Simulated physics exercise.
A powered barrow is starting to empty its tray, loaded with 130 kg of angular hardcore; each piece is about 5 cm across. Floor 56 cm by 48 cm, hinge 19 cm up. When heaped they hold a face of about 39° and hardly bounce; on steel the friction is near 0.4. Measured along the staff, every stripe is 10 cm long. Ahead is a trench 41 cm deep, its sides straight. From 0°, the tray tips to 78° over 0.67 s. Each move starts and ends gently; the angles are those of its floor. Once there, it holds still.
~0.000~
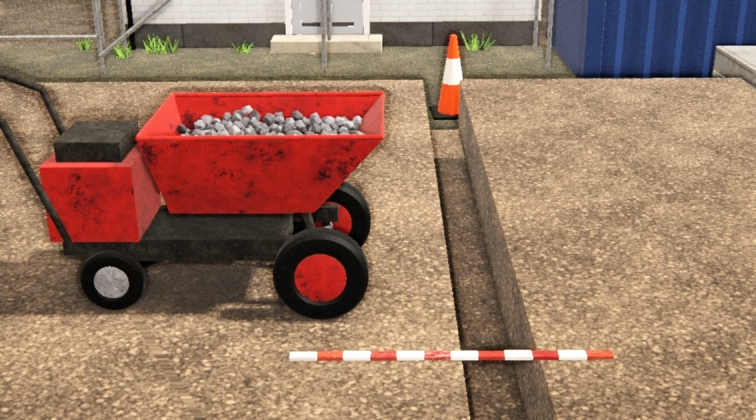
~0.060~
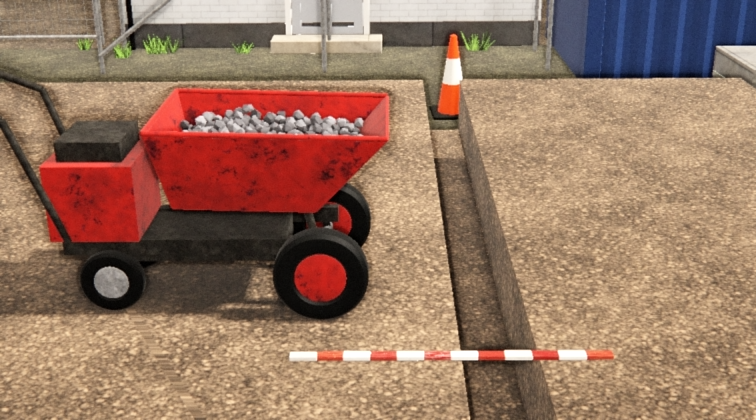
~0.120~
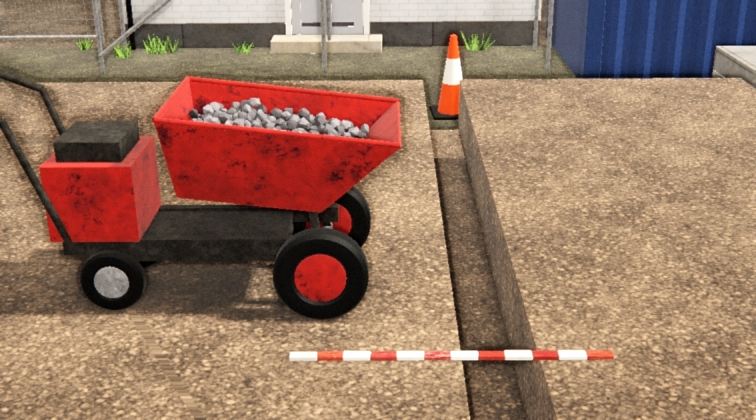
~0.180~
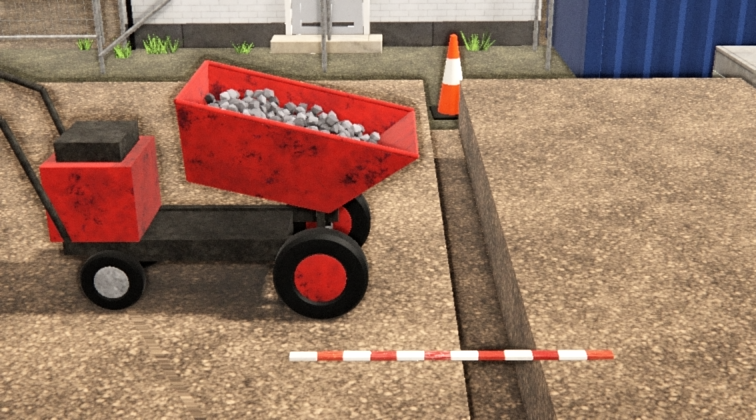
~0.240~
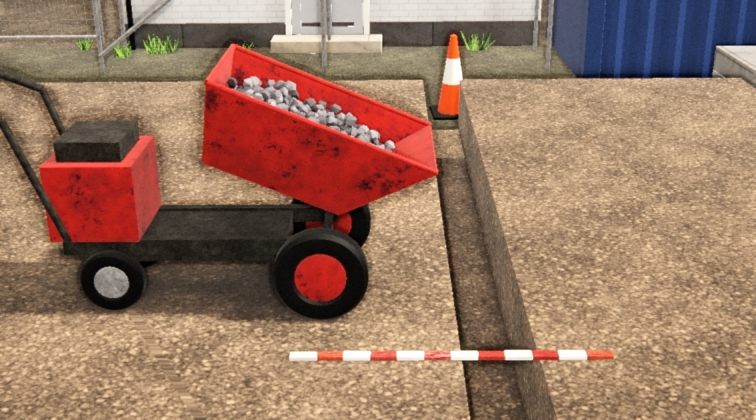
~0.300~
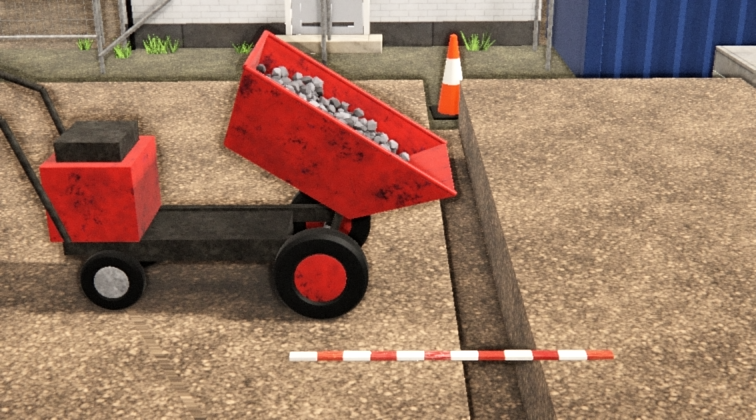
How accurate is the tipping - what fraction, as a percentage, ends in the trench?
Close to 62 in every hundred.
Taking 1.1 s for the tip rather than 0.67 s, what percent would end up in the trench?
80 per cent.
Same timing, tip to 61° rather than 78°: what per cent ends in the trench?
Then about 30 per cent.
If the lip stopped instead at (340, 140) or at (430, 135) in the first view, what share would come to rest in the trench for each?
From the first spot near 75, from the second near 0 per cent.
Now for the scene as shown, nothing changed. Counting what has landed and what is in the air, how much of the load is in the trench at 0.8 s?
20 per cent, give or take.
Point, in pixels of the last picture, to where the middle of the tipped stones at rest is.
Roughly at pixel (508, 336).
After 0.5 s the floor is at 66°; 100 % in the tray; the foremost stones are at (461, 232).
After 0.8 s the floor is at 78°; 64 % in the tray, 22 % in the trench, 14 % past the trench; the foremost stones are at (568, 288).
After 1.1 s the floor is at 78°; 9 % in the tray, 53 % in the trench, 39 % past the trench; the foremost stones are at (736, 279).
After 3.1 s the floor is at 78°; 0 % in the tray, 62 % in the trench, 38 % past the trench; the foremost stones are past the picture's edge.
